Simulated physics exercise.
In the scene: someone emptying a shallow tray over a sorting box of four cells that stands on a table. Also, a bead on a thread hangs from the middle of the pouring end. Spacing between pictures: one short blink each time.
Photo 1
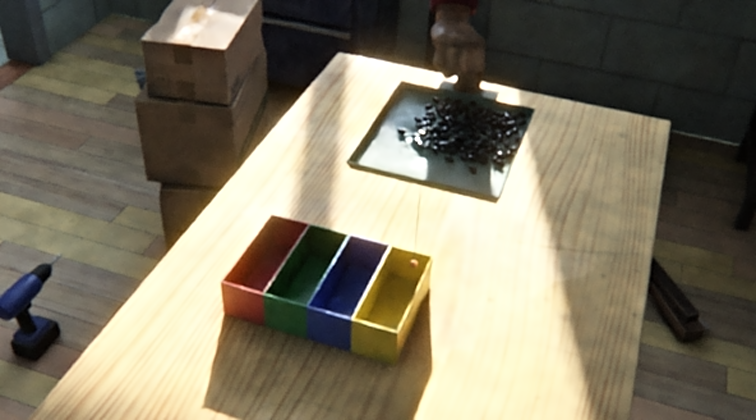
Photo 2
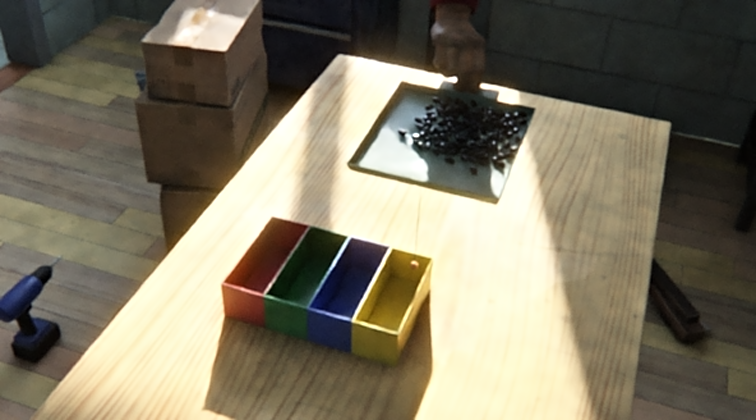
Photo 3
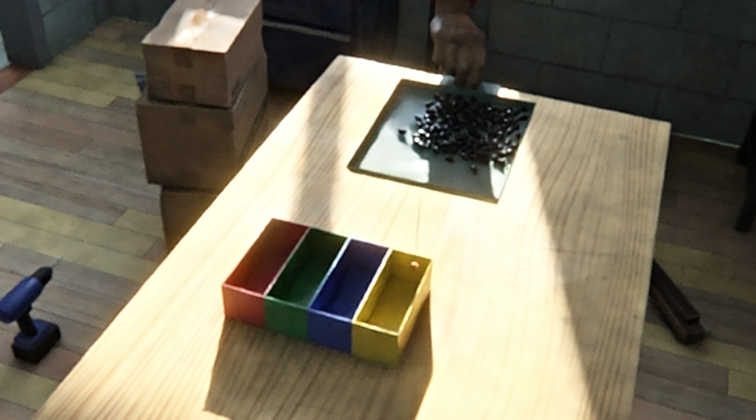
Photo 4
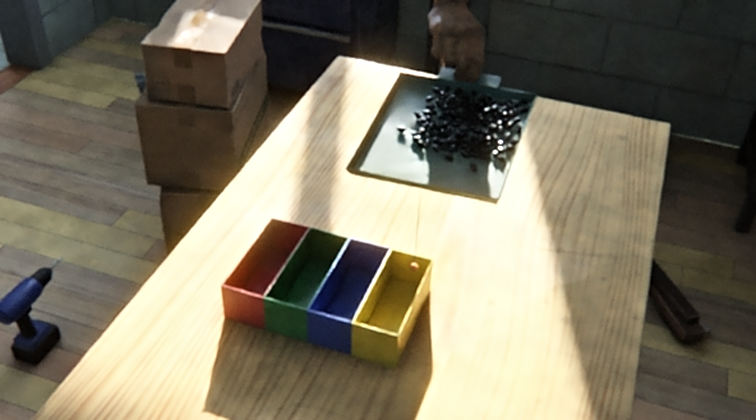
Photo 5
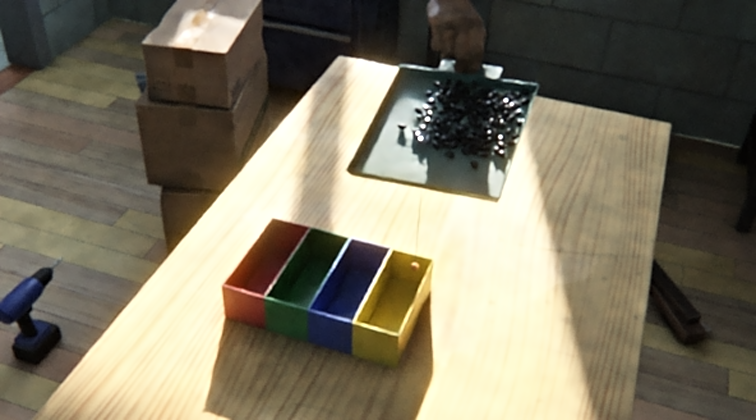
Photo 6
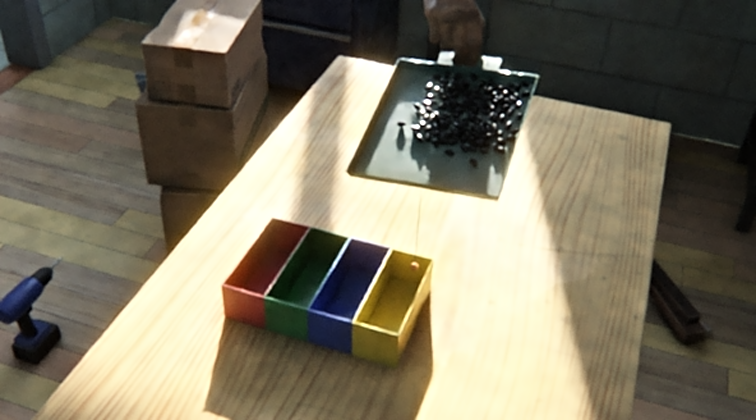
On a sunlit wooden table, a hand at the far edge holds a shallow tray of black beans lying almost level behind a sorting box with red, green, blue and yellow cells. The hand slowly raises the tray's far end, tilting it slightly toward the viewer, while the box stays still.
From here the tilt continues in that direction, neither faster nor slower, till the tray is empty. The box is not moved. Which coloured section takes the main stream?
The blue section takes it.
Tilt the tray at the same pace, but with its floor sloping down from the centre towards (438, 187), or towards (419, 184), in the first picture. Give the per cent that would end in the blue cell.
You'd see roughly 0 per cent the first time and 20 per cent the second.
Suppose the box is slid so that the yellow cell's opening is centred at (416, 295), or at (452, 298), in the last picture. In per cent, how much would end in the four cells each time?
Roughly 100 % and then 100 %.
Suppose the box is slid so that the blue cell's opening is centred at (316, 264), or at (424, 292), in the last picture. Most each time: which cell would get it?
The yellow cell first, red second.
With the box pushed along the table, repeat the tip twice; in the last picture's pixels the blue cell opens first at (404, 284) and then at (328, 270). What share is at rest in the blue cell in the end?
Roughly 20% on the first try and 50% on the second.
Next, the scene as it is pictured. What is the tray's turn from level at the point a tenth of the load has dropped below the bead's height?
That would be about 60 degrees from level.
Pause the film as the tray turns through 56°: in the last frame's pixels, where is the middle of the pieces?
Somewhere about (386, 177).
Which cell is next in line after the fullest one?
Ranked number two: The yellow one.
Just after the last frame, tray tipped steeply; roughly two thirds on the tray; just a few in the yellow cell; just a few in the blue cell; just a few in the green cell; roughly a quarter falling or outside the box.
A moment on, tray tipped right over; roughly a quarter on the tray; roughly a third in the blue cell; about a tenth in the yellow cell; about a tenth in the green cell; roughly a quarter falling or outside the box.
Further on, tray tipped past a quarter turn; roughly two thirds in the blue cell; roughly a quarter in the yellow cell; about a tenth in the green cell; just a few falling or outside the box.
When it is over, tray tipped past a quarter turn; roughly two thirds in the blue cell; roughly a quarter in the yellow cell; about a tenth in the green cell; not one in the red cell; just a few outside the box.
